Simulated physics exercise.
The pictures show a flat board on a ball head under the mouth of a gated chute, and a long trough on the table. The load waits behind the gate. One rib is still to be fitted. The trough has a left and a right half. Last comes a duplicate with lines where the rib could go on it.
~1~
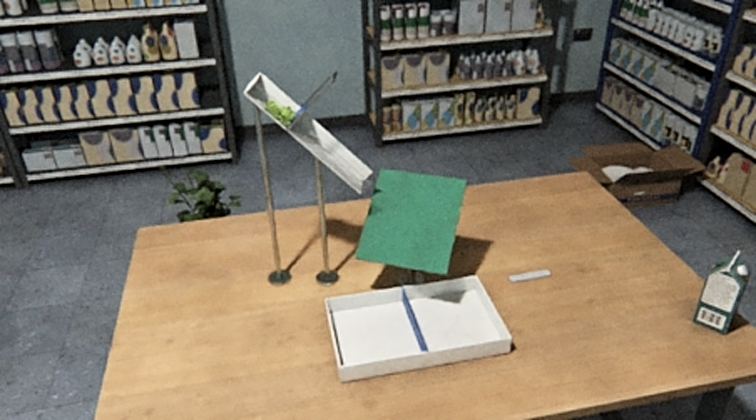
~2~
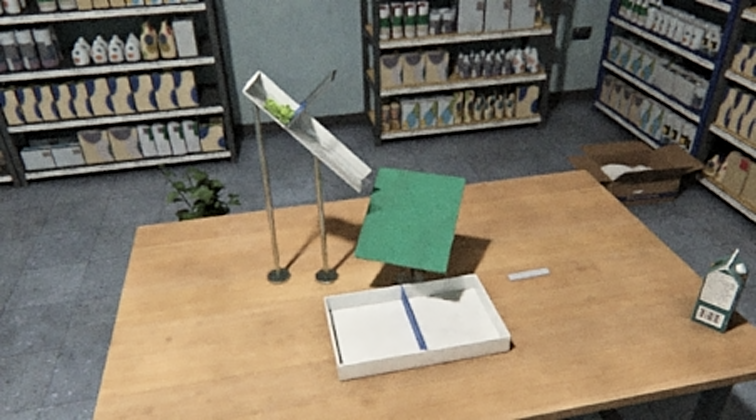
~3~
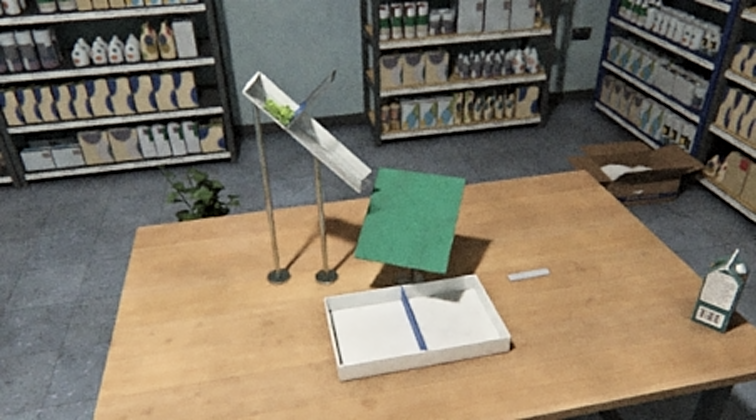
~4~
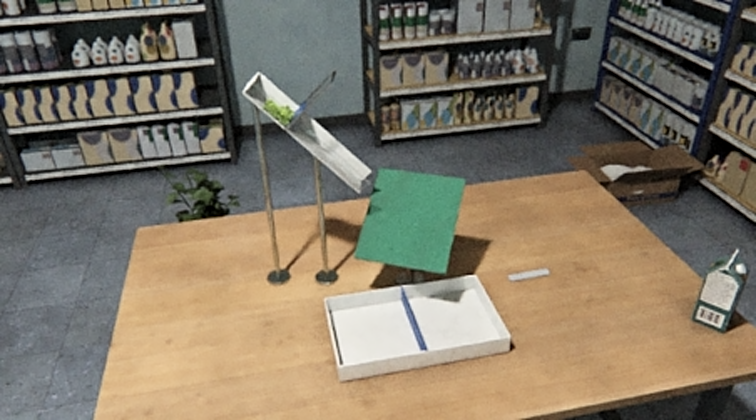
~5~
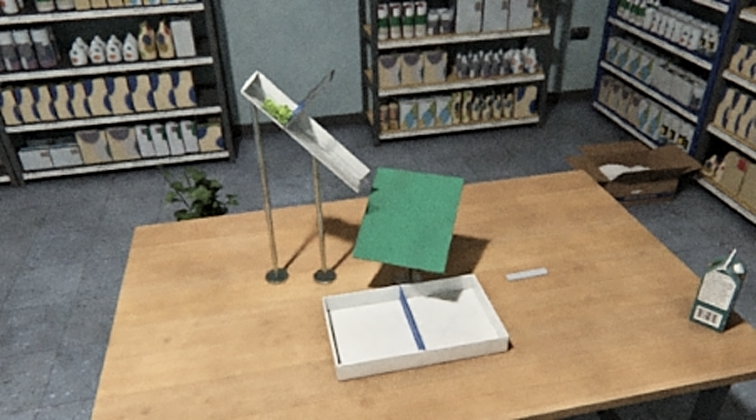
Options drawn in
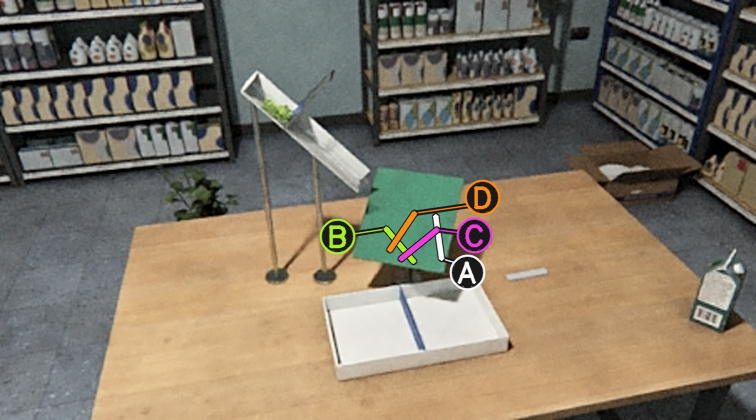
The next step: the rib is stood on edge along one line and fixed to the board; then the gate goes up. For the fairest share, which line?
Go for A.
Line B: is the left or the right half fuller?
Right.
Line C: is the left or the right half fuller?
Left.
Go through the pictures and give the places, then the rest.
The first picture shows load behind the gate at (285, 112), dried peas; lip of the chute at (361, 187), sloping fairly steeply.
The second picture shows middle of the board at (411, 217), tilted fairly steeply; middle of its low edge at (398, 265); of its high edge at (422, 172).
The third picture shows front corners of the trough at (339, 366) and (510, 336); front end of its middle wall at (427, 351); gate still shut at (302, 109).
The fourth picture shows middle of the load at (284, 112); lip at (360, 187).
The fifth picture shows middle of the load at (282, 111); lip at (358, 186).
On the marked copy, line A from (435, 216) to (441, 258); line B from (386, 228) to (413, 261); line C from (436, 229) to (401, 258); line D from (414, 213) to (389, 249).
Choosing A, of what is caught, about a third in the left half, about two thirds in the right.
Choosing B, of what is caught, a small part in the left half, most in the right.
Choosing C, of what is caught, nearly all in the left half, a stray few in the right.
Choosing D, of what is caught, nearly all in the left half, a small part in the right.
